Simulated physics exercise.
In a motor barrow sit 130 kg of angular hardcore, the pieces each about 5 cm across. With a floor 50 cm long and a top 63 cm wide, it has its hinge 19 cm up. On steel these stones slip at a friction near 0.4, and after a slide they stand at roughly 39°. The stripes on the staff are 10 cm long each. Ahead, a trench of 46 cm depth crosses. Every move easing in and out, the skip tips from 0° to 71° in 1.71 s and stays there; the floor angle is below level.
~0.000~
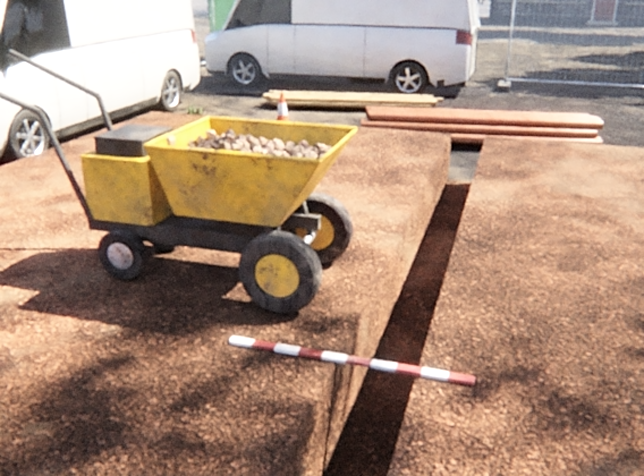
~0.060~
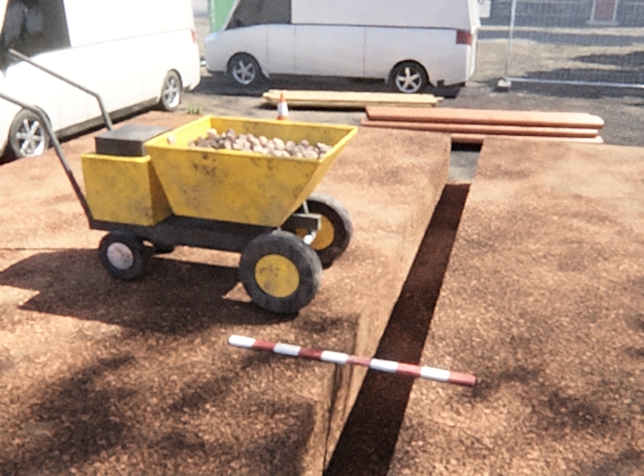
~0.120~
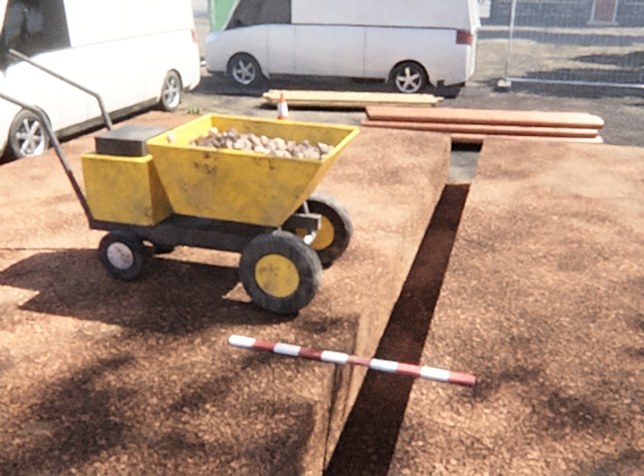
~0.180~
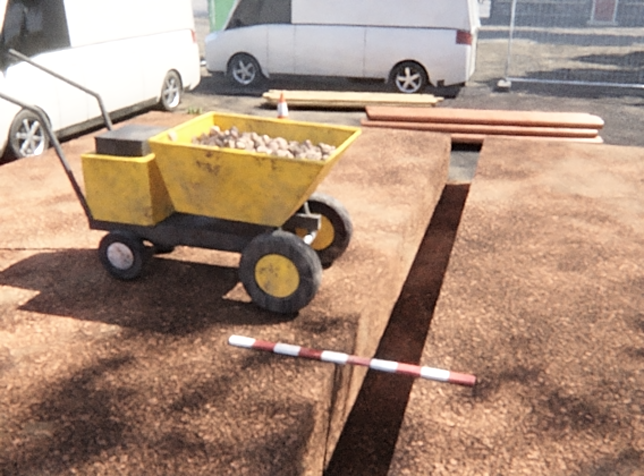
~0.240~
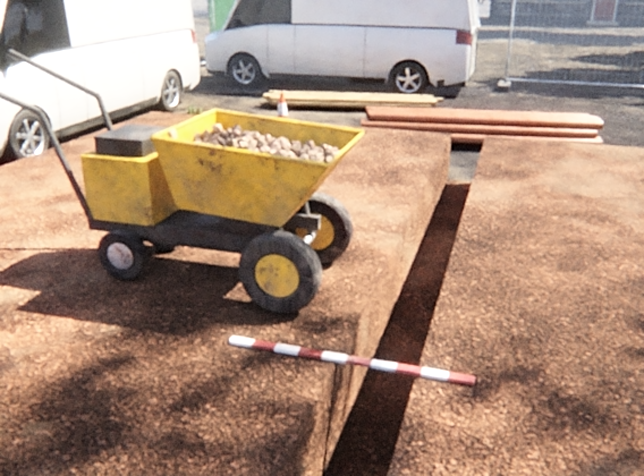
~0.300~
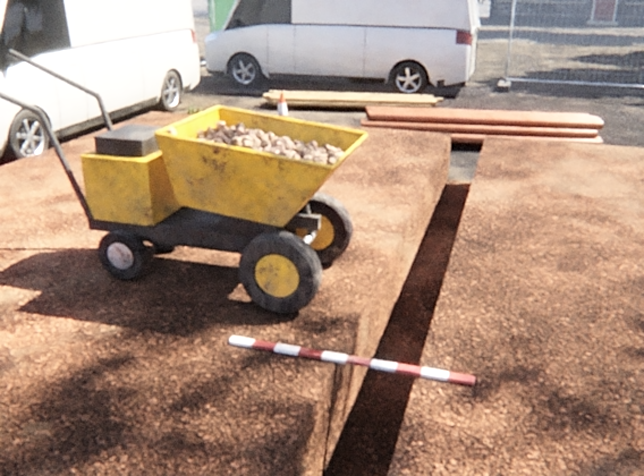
The video shows a yellow motor barrow loaded with stones beside a narrow trench crossed by a red-and-white staff, with white vans parked behind; its skip, level at first, slowly tilts slightly toward the right, carrying the stones along.
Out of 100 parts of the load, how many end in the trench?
Some 43 out of 100.
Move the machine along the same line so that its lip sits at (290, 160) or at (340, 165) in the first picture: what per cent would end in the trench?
Roughly 65 in a hundred, then 20 in a hundred.
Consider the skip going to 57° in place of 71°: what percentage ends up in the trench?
I'd expect around 5 in a hundred.
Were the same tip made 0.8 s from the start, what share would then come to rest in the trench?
It would be near 35 percent.
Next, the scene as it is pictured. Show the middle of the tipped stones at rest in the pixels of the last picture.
The middle should be near (421, 365).
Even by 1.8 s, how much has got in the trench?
Some 5 per cent of the load by that point.
After 1.3 s the floor is at 60°; 100 % in the skip; the foremost stones are at (408, 258).
After 1.8 s the floor is at 71°; 83 % in the skip, 5 % in the trench, 11 % past the trench; the foremost stones are at (489, 308).
After 2.2 s the floor is at 71°; 65 % in the skip, 12 % in the trench, 23 % past the trench; the foremost stones are at (546, 308).
After 4.1 s the floor is at 71°; 33 % in the skip, 43 % in the trench, 24 % past the trench; the foremost stones are at (569, 321).
